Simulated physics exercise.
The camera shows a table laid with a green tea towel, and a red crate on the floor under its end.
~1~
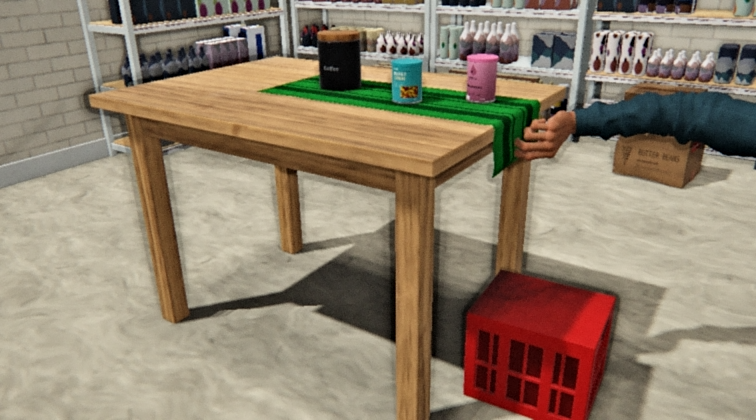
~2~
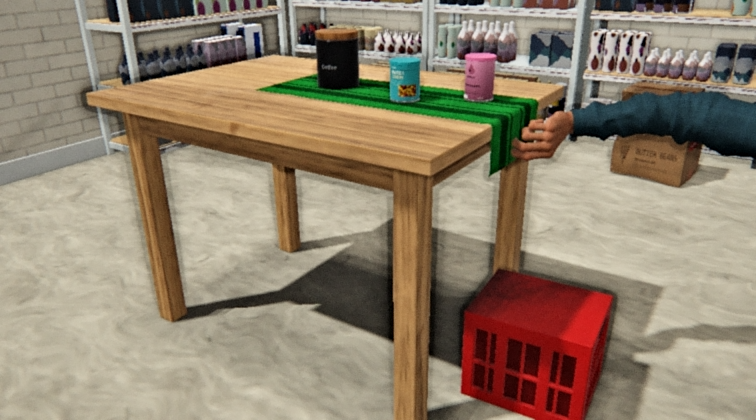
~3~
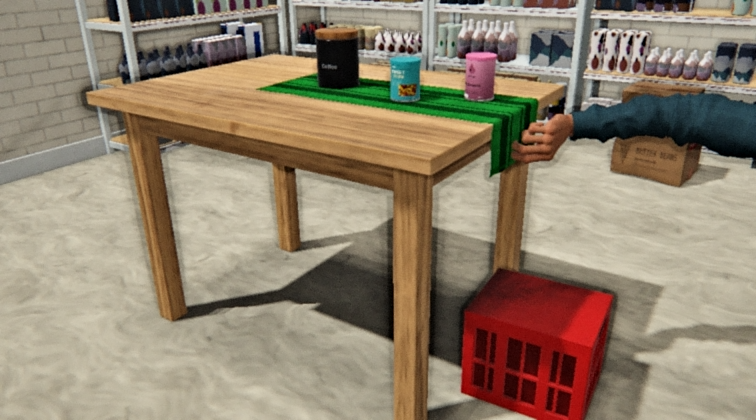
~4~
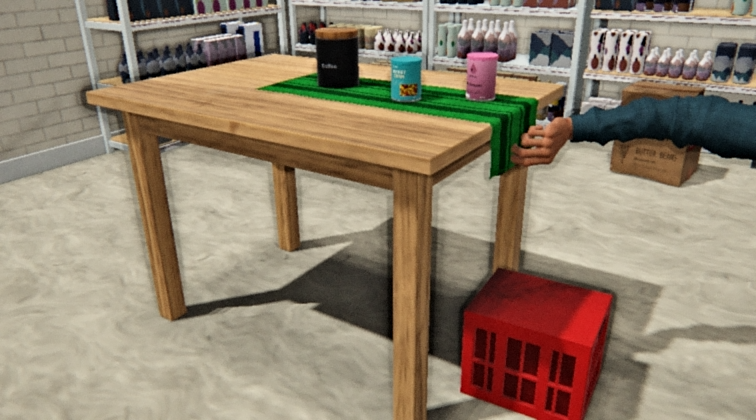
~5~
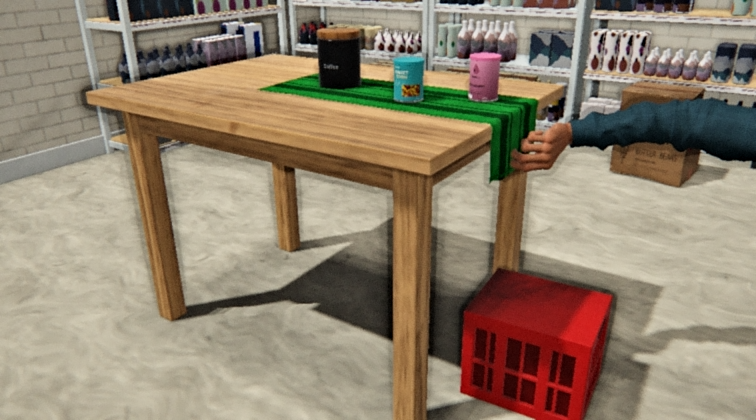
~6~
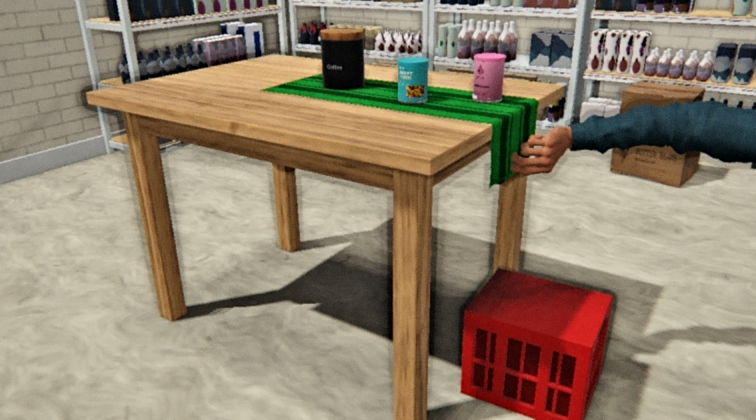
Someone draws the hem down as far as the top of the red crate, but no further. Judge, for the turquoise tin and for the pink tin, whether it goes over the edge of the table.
The turquoise tin goes over, the pink tin goes over.
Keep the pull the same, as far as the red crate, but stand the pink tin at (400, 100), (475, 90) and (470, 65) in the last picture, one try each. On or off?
At the first place it does not leave, at the second it ends up off, and at the third it does not leave.
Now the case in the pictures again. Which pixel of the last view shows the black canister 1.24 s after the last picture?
Centre approx. (402, 65).
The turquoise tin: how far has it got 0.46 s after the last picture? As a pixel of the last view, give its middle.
Approx. position: (439, 83).
Then, 0.46 s on from there, hem going down; turquoise tin carried along near (439, 83); pink tin carried along near (517, 81).
Then, 1.24 s on from there, hem going down; turquoise tin carried along near (483, 89); pink tin down below near (569, 264).
Then, 2.02 s on from there, hem on the crate; turquoise tin down below near (555, 277); pink tin down below near (569, 264).
In the end, hem on the crate; turquoise tin down below near (555, 282); pink tin down below near (569, 264). The turquoise tin goes over the edge and the pink tin is carried off the end.
